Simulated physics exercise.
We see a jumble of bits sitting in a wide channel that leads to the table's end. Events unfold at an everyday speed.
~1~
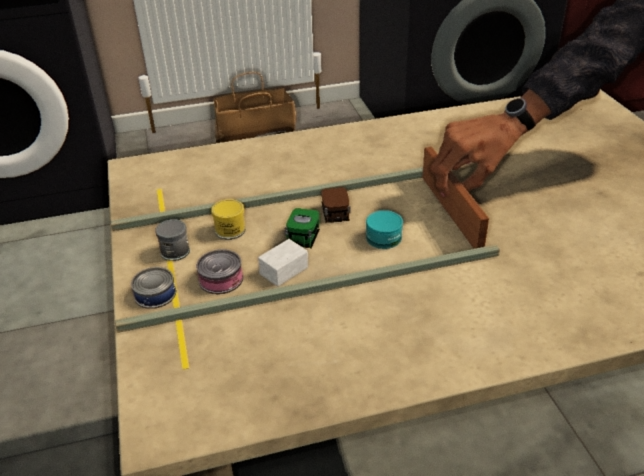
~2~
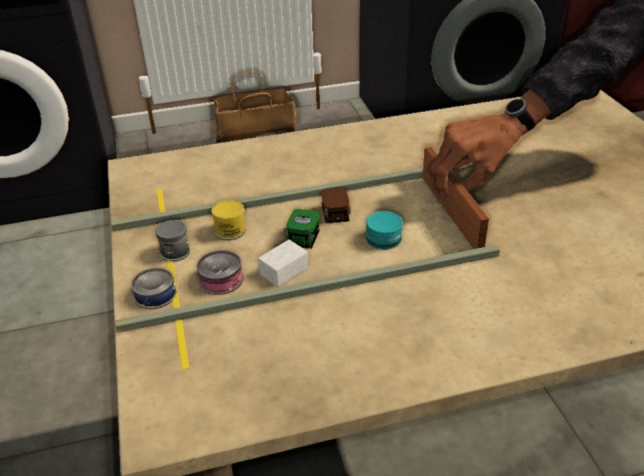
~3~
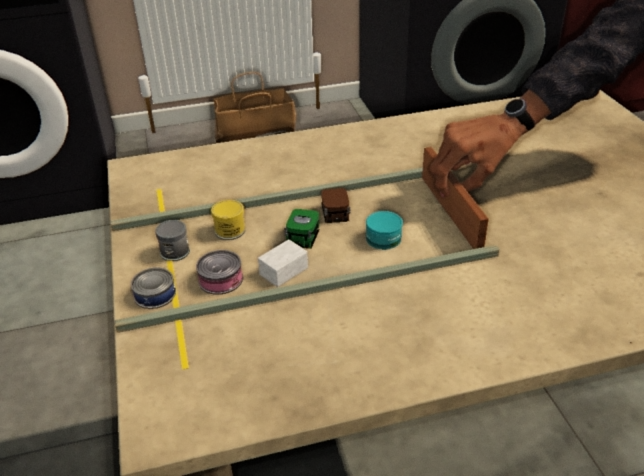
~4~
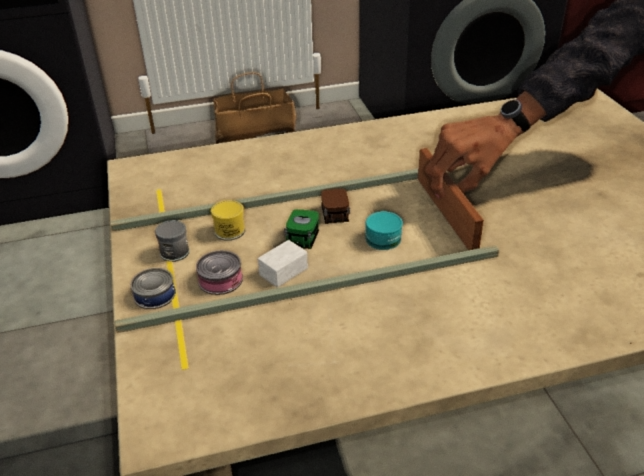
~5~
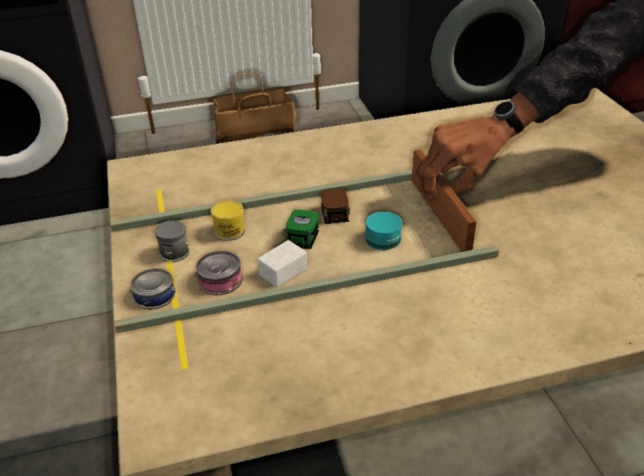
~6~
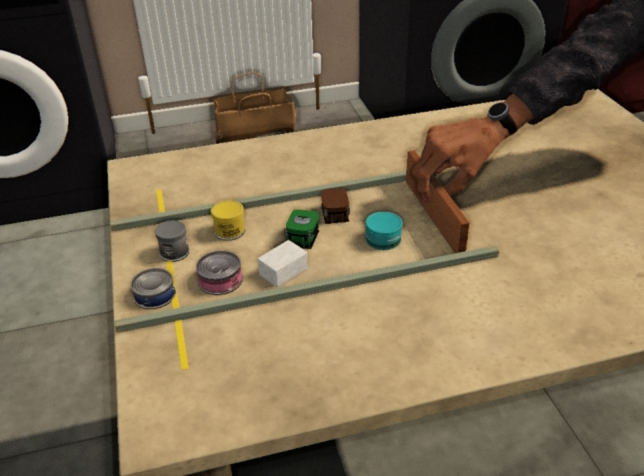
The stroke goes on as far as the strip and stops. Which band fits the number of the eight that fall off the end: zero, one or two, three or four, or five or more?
The band is one or two.
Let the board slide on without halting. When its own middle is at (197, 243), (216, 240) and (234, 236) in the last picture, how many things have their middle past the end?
1; 0; 0.
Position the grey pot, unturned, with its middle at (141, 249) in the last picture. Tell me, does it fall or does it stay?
Then it falls.
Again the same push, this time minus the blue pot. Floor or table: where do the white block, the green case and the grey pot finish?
The white block stays put; the green case stays put; the grey pot goes down.
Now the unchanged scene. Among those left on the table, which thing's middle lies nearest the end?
That would be the pink pot.
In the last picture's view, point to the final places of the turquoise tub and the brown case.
One is at about (151, 270), the other at about (152, 236).
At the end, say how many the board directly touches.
Total: 3.
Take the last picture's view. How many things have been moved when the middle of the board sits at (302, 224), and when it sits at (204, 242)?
That makes 4 at the first spot and 8 at the second.
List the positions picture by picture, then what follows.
Blue pot (154, 288); grey pot (173, 240); pink pot (220, 272); board (453, 196); tape (170, 264), in the first picture.
Grey pot (173, 241); brown case (336, 206), in the second picture.
Pink pot (220, 272); green case (303, 229), in the third picture.
Blue pot (153, 288); board (447, 198), in the fourth picture.
Grey pot (172, 241); turquoise tub (384, 231), in the fifth picture.
Blue pot (153, 288); grey pot (173, 241); pink pot (220, 272); board (435, 200); tape (170, 265), in the sixth picture.
A little later, none off yet; blue pot at rest near (153, 288); grey pot at rest near (173, 241); pink pot at rest near (220, 272).
Next, none off yet; blue pot at rest near (153, 288); grey pot at rest near (173, 241); pink pot moving near (209, 273).
When it is over, the number that fall off is one or two; down, grey pot and blue pot.
